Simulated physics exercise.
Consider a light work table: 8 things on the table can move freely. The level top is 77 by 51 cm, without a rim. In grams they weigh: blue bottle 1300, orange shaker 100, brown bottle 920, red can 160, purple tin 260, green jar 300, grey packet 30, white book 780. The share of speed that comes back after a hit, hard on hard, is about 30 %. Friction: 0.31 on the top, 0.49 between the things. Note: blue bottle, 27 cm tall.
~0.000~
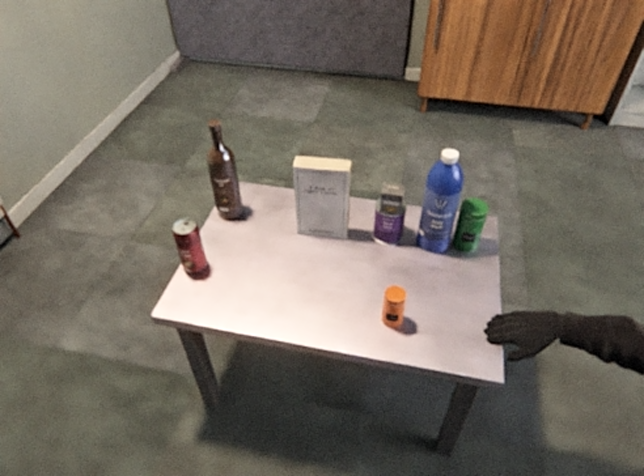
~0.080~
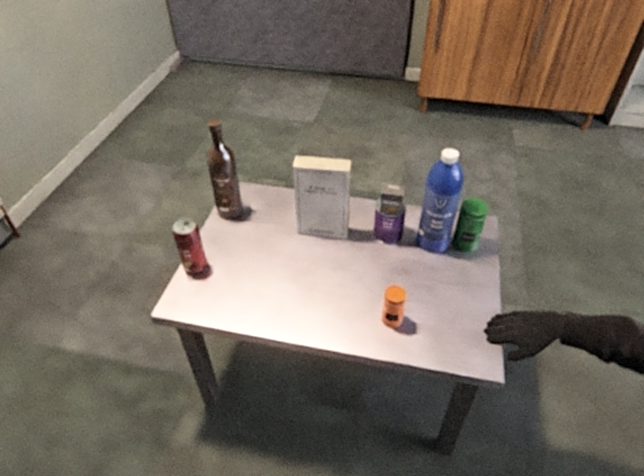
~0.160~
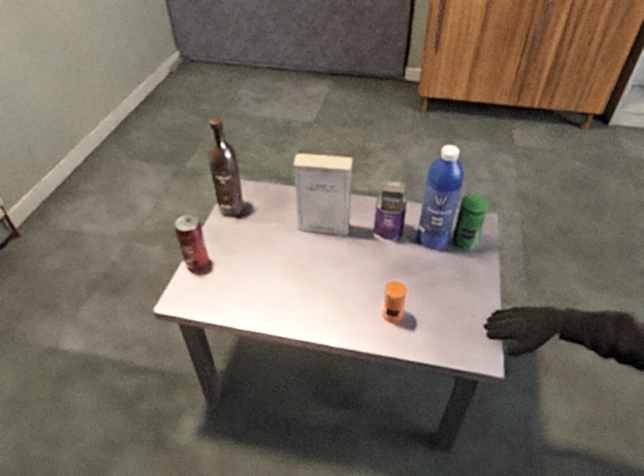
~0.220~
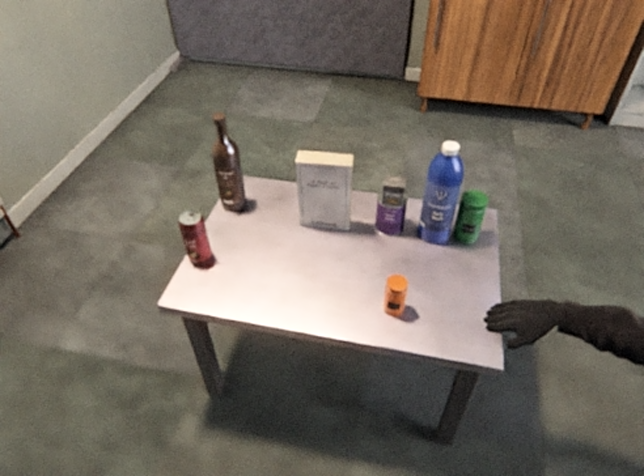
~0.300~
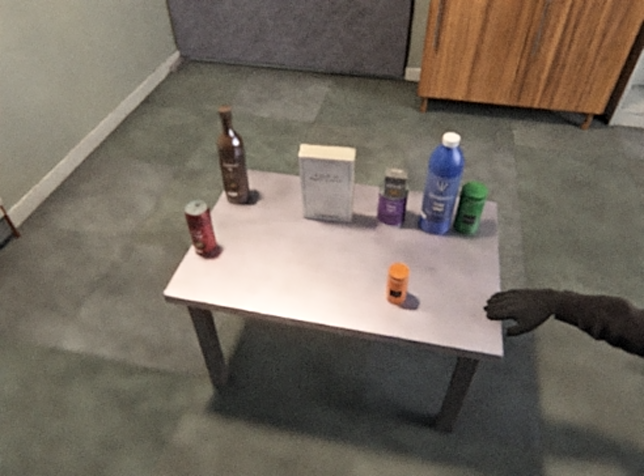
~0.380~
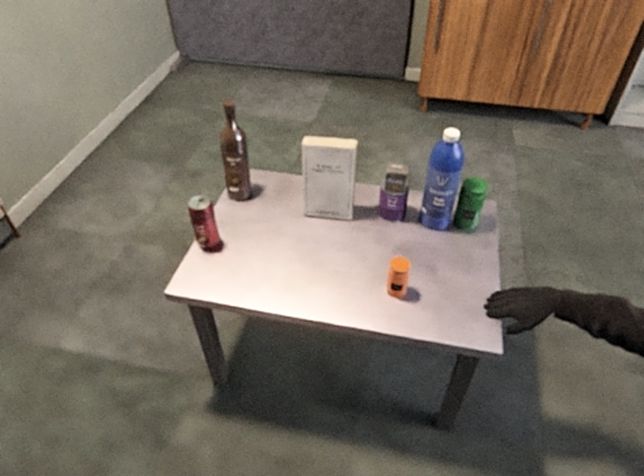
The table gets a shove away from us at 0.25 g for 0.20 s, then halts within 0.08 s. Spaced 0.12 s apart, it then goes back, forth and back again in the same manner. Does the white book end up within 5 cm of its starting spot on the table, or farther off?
Moves away.
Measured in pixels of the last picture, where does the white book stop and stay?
End position: Roughly (337, 275).
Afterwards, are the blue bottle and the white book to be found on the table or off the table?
Result: Blue bottle remains in bounds, white book goes out of bounds.
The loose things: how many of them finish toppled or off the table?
Total: 2.
After 0.68 s, table along by 1 cm; white book on its side near (332, 187); brown bottle leaning 17°; orange shaker slid 2 cm.
After 0.98 s, table along by 2 cm; white book now off the table; brown bottle leaning 9°.
After 1.18 s, table along by 7 cm; brown bottle leaning 49°; orange shaker slid 2 cm; red can slid 2 cm.
After 1.58 s, brown bottle on its side.
At rest (3.6 s), off the table, white book; tipped over on the table, brown bottle; the other 6 in place, give or take 5 cm. Seen from the same camera at the end, white book near (337, 275).
